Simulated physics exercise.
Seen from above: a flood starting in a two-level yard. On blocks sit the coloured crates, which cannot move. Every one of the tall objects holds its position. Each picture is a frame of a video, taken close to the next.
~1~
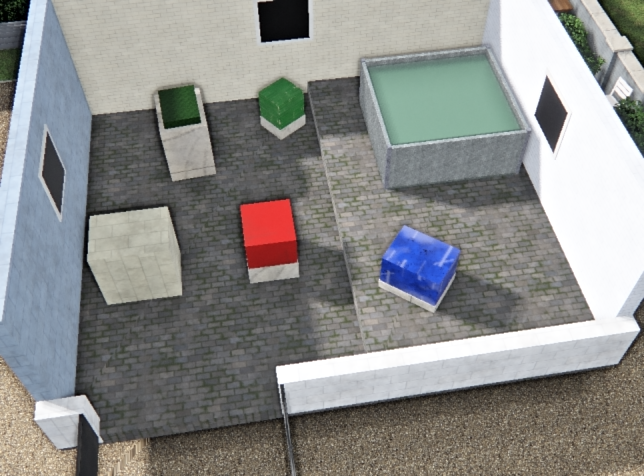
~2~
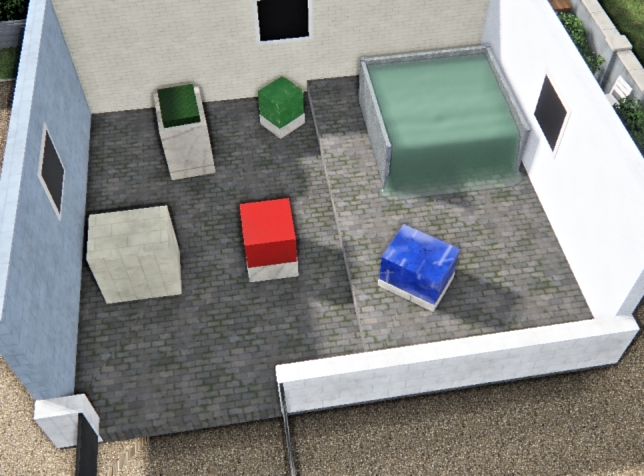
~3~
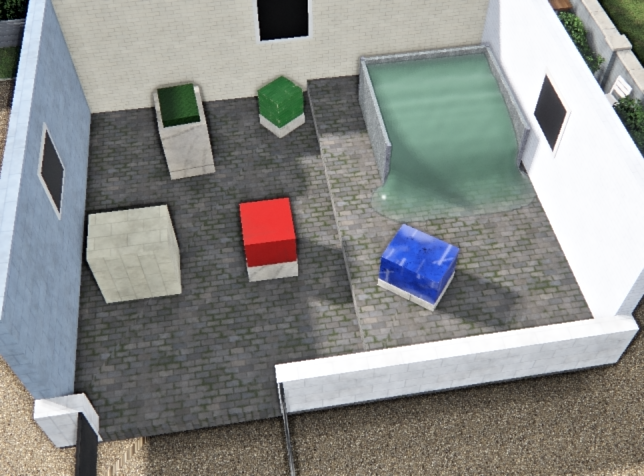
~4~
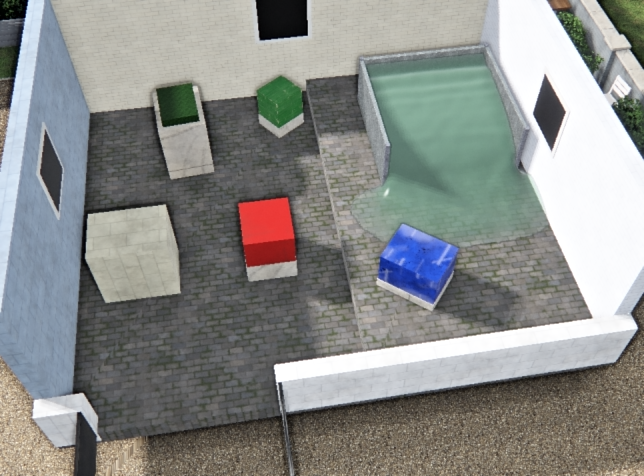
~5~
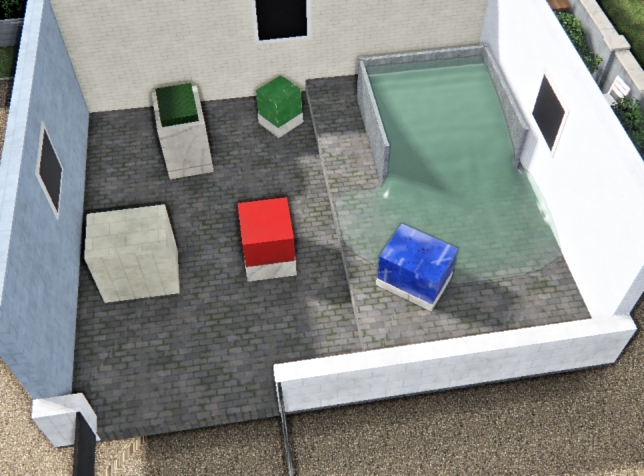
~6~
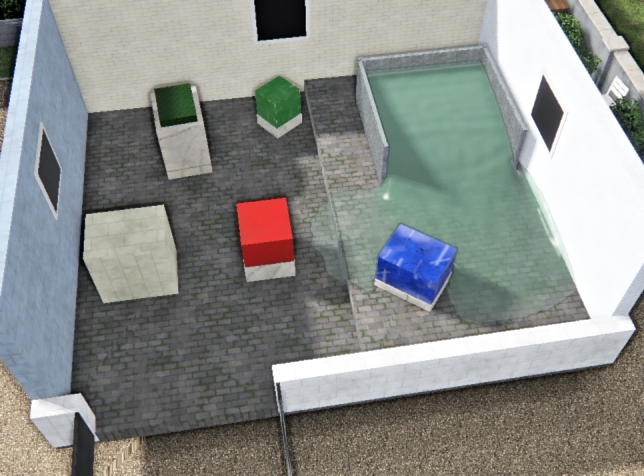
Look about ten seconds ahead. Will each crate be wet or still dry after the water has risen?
Blue crate: Touched; red crate: Untouched; green crate: Untouched.
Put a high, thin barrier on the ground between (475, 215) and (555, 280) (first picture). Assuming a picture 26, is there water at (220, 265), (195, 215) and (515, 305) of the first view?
Outcome by spot, in order - unwatered, unwatered, watered.
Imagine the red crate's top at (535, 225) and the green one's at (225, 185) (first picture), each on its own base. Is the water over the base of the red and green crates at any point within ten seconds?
In short: Red crate is wetted, green crate is spared.
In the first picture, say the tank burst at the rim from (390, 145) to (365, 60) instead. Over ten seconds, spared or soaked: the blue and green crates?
The blue one is not reached; the green one is reached.
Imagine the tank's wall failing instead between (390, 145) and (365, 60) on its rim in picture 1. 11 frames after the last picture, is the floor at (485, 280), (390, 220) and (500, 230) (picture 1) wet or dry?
Going through them in turn: Still unsoaked, then still unsoaked, then still unsoaked.
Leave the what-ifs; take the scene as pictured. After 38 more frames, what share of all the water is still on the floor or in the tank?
92 % or so.
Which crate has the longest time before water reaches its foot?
That would be the green one.
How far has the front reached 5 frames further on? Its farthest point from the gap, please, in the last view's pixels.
The farthest wet point should be near (299, 387).
A moment on, water covers 30 % of the floor; the blue crate water round its plinth, the red crate water round its plinth, the green crate not reached.
Next, water covers 40 % of the floor; the blue crate water round its plinth, the red crate water round its plinth, the green crate not reached.
Then, water covers 55 % of the floor; the blue crate water round its plinth, the red crate water round its plinth, the green crate not reached.
Later, water covers 90 % of the floor; the blue crate water round its plinth, the red crate water round its plinth, the green crate water round its plinth.
In the end, water covers 95 % of the floor; the blue crate was topped, the red crate stayed above the water, the green crate stayed above the water.
